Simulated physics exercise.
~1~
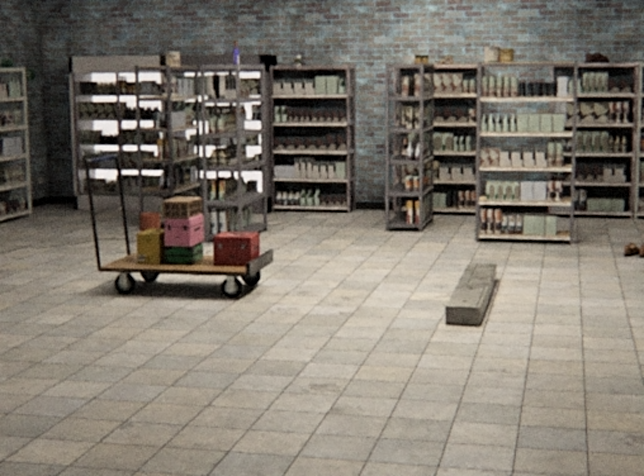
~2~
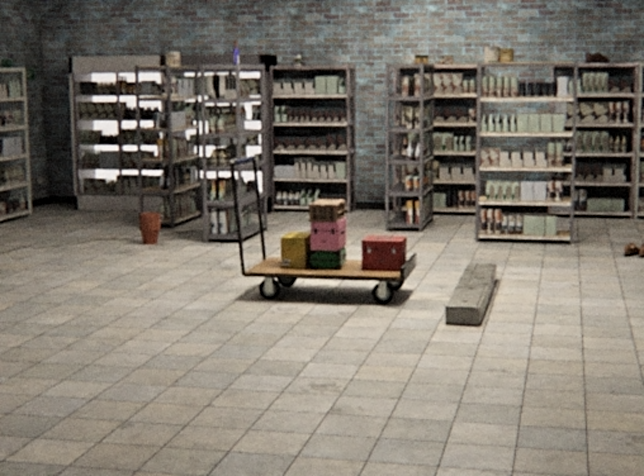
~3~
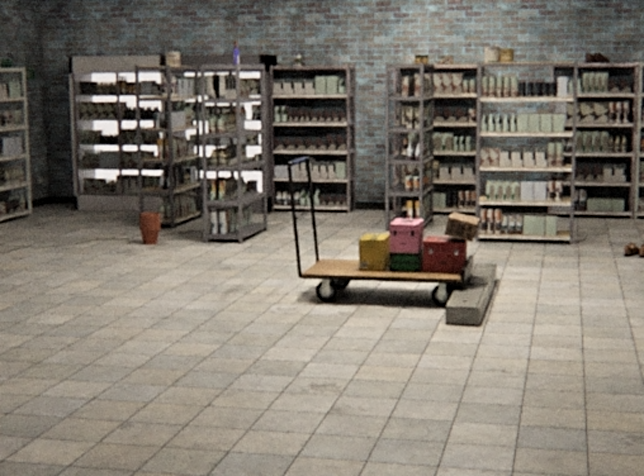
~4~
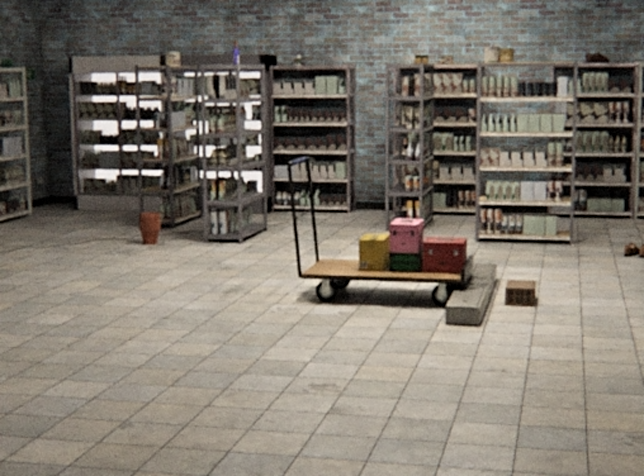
A flat trolley carrying several colourful boxes and cases rolled right across a tiled storeroom and stopped against a low kerb; the small brown crate on top slid forward, tumbled over the kerb and landed on the floor beyond, while the others stayed aboard.
